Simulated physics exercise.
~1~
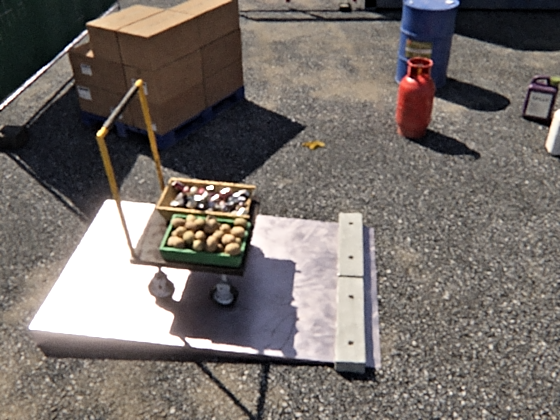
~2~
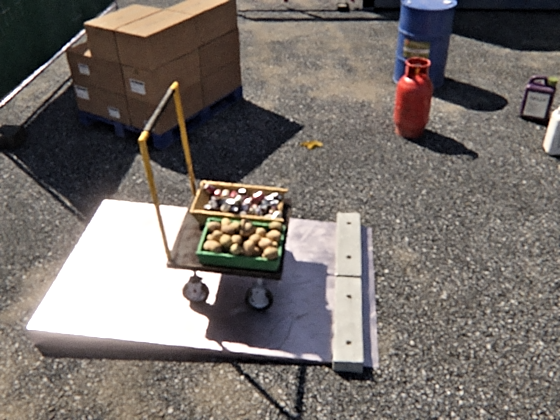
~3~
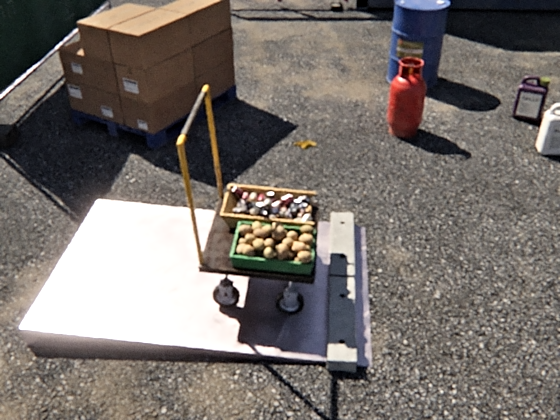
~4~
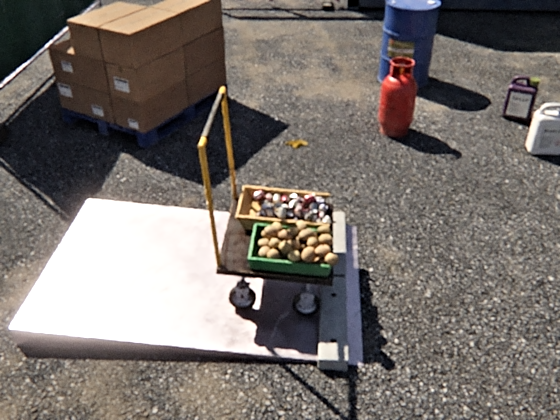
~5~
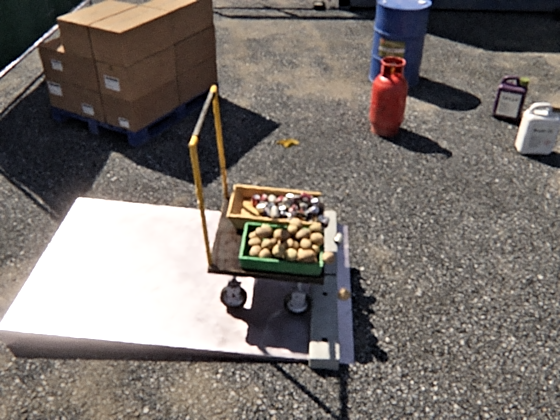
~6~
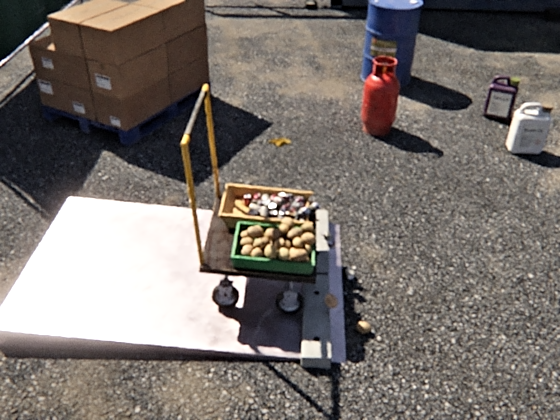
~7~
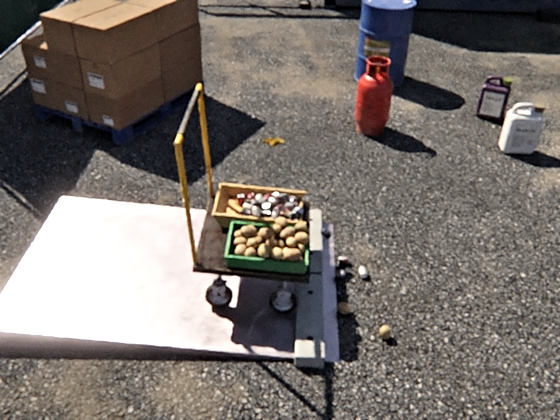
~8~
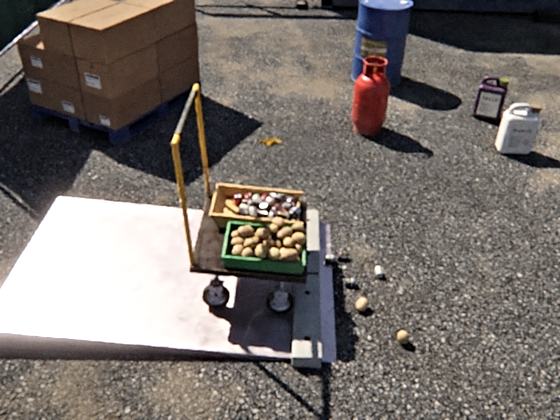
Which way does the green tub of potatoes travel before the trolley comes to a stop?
The green tub moves to the right, riding on the trolley along the ramp towards the kerb.
